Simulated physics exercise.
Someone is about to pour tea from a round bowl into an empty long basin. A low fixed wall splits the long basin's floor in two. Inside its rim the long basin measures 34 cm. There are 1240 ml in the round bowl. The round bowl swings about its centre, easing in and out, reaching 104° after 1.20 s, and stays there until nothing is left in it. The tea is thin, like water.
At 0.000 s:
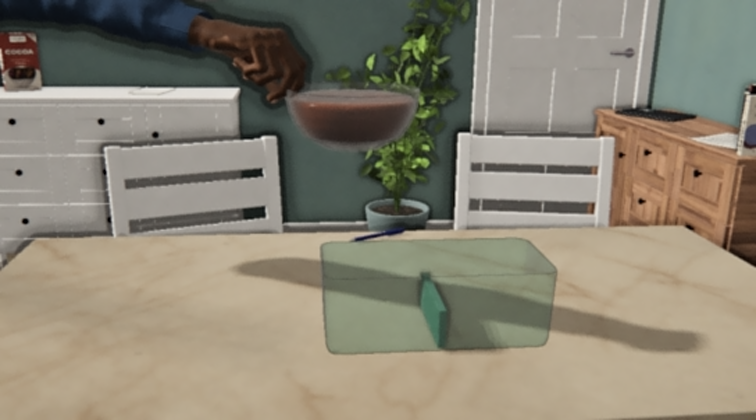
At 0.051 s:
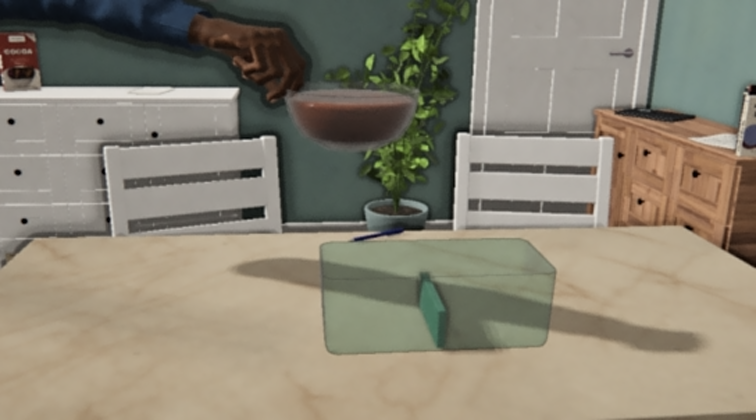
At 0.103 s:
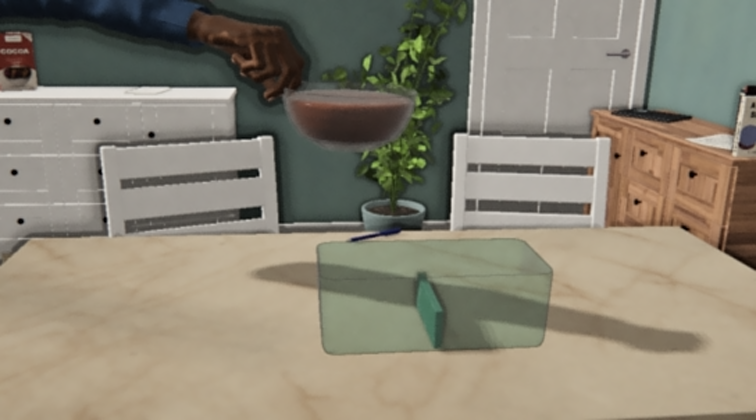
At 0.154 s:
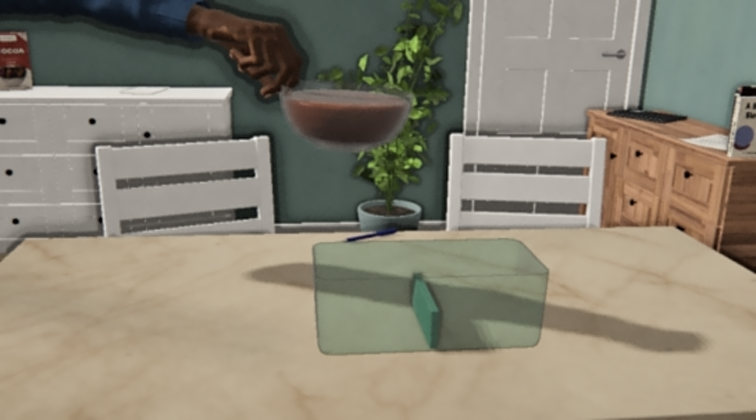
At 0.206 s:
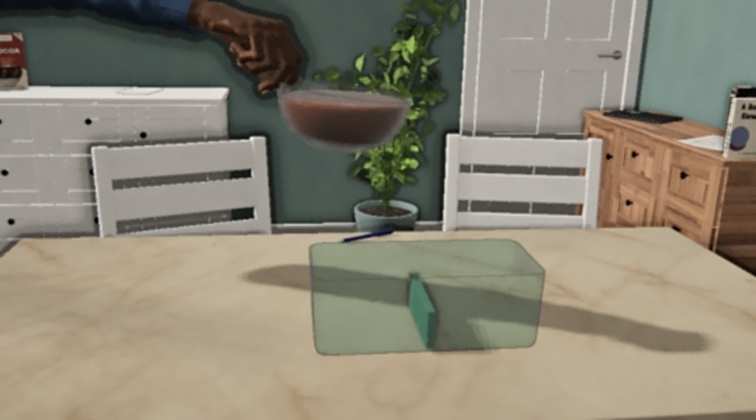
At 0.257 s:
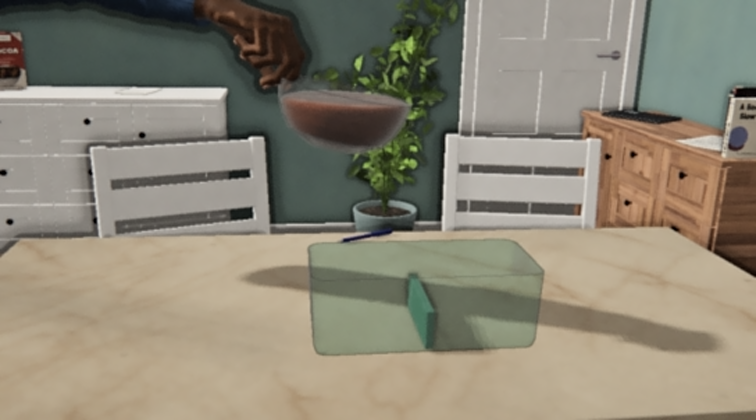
In a dining room, a hand beside a round glass bowl of brown tea as it tilts slightly rightward above an empty basin.
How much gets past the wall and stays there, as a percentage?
About 80 per cent.
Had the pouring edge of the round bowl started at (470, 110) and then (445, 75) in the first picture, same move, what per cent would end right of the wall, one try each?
First 80, then 90 per cent.
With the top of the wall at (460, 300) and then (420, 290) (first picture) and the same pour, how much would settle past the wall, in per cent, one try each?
First 50, then 85 per cent.
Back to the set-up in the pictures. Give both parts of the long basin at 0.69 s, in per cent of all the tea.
Some 1 per cent left and 14 right.
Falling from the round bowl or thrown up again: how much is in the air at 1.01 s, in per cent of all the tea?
Some 10 per cent.
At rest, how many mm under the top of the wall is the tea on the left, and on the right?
Some 52 mm on the left and 18 mm on the right.
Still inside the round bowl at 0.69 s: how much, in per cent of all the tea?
Near 40 in a hundred.
After 0.69 s the tilt is 64° and 40 per cent is still to pour, 1 is left of the wall and 14 right of it.
After 1.01 s the tilt is 97° and 2 per cent is still to pour, 8 is left of the wall and 78 right of it.
After 1.34 s the tilt is 104° and 0 per cent is still to pour, 17 is left of the wall and 80 right of it.
After 1.70 s the tilt is 104° and 0 per cent is still to pour, 17 is left of the wall and 80 right of it.
In the end 17 per cent lies left of the wall, 80 right of it and 3 outside.
